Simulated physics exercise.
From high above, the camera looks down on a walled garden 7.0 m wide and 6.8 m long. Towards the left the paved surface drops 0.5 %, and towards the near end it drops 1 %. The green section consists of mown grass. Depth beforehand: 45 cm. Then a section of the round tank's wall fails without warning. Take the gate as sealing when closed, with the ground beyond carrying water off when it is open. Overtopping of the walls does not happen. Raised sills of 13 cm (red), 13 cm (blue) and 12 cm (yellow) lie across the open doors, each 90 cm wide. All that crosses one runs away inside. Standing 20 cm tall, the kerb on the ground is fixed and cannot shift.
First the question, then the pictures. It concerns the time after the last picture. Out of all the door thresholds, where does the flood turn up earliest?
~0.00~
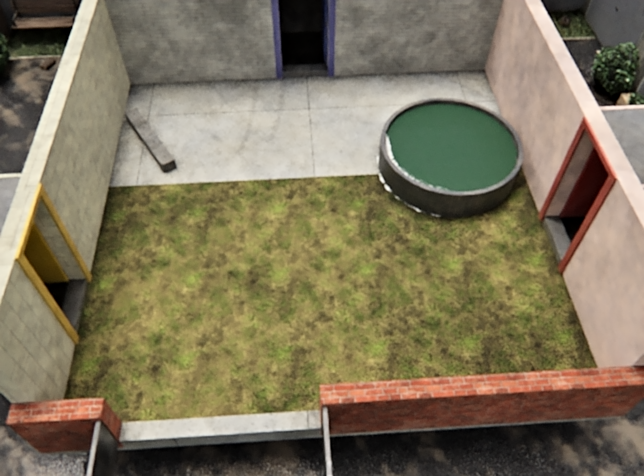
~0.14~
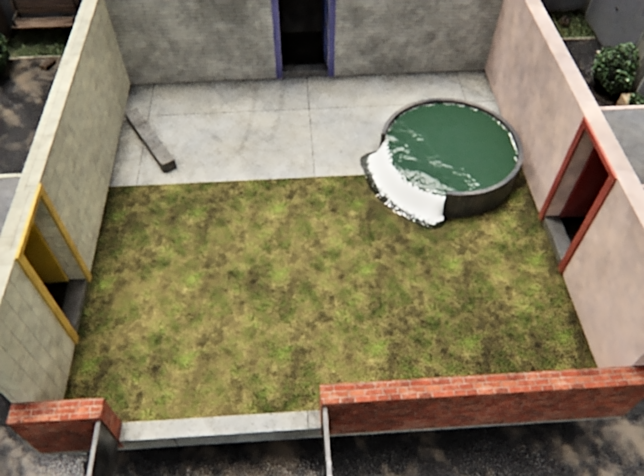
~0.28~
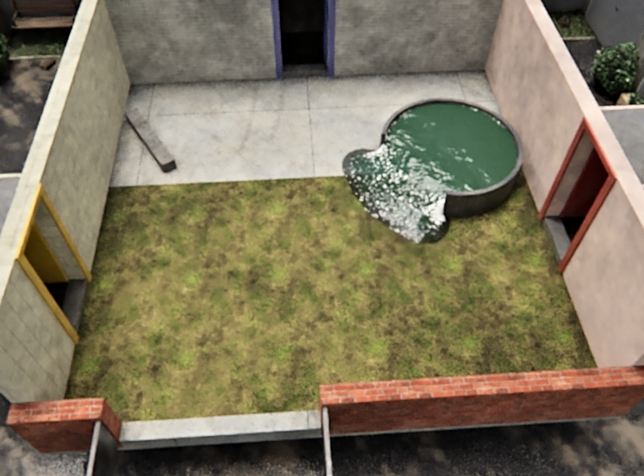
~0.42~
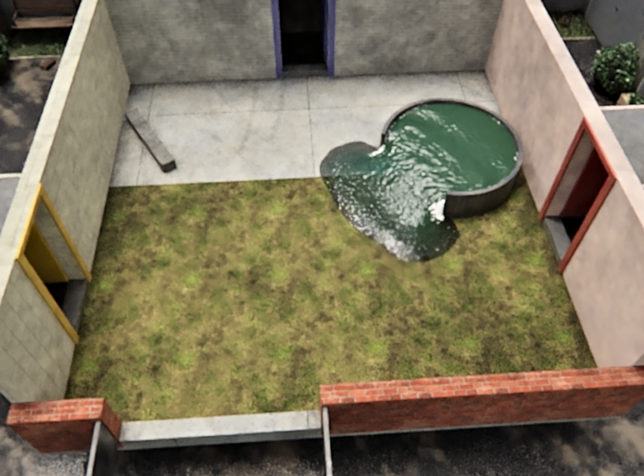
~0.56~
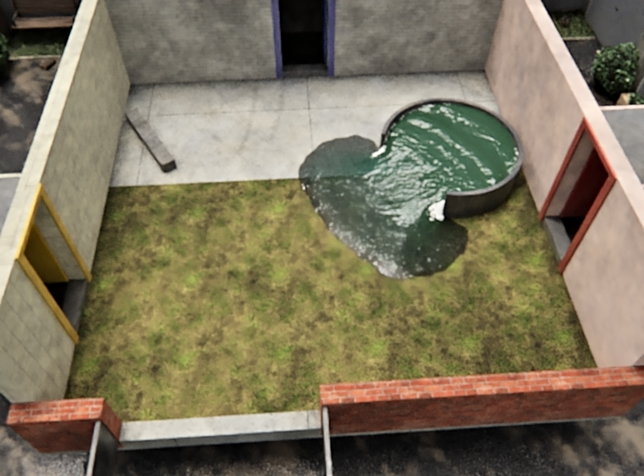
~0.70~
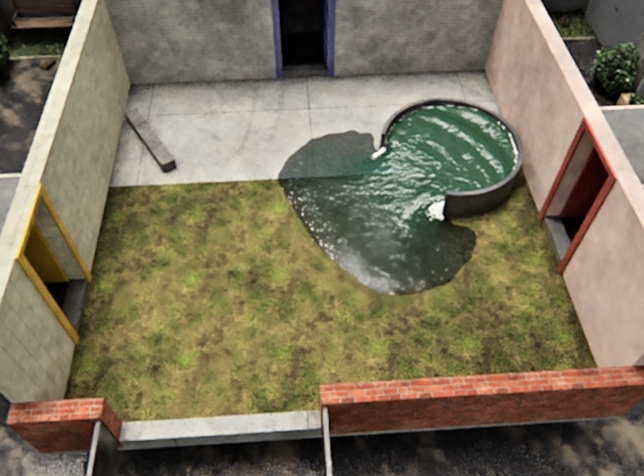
I would say at the yellow threshold.
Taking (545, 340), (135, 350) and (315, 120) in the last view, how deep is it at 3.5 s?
Depths: About 0, 2 and 0 centimetres.
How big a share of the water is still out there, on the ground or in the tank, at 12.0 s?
76 %.
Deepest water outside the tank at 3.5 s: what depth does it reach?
Depth max: Approx. 10 cm.
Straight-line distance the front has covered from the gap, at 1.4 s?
Distance: Approx. 3.0 m.
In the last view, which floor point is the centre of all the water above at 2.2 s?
Pixel position near (375, 202).
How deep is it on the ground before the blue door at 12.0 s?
Looks like about 1.0 cm at that spot.
After 1.4 s water covers 20 % of the floor and is deepest (20 cm) near (390, 194); red door not reached, blue door not reached, yellow door not reached.
After 2.2 s water covers 35 % of the floor and is deepest (16 cm) near (390, 194); red door not reached, blue door not reached, yellow door not reached.
After 3.5 s water covers 55 % of the floor and is deepest (10 cm) near (177, 165); red door not reached, blue door not reached, yellow door not reached.
After 7.0 s water covers 75 % of the floor and is deepest (10 cm) near (59, 426); red door not reached, blue door not reached, yellow door reached at 4.1 s.
After 12.0 s water covers 80 % of the floor and is deepest (7 cm) near (65, 398); red door reached at 10.8 s, blue door not reached, yellow door reached at 4.1 s.
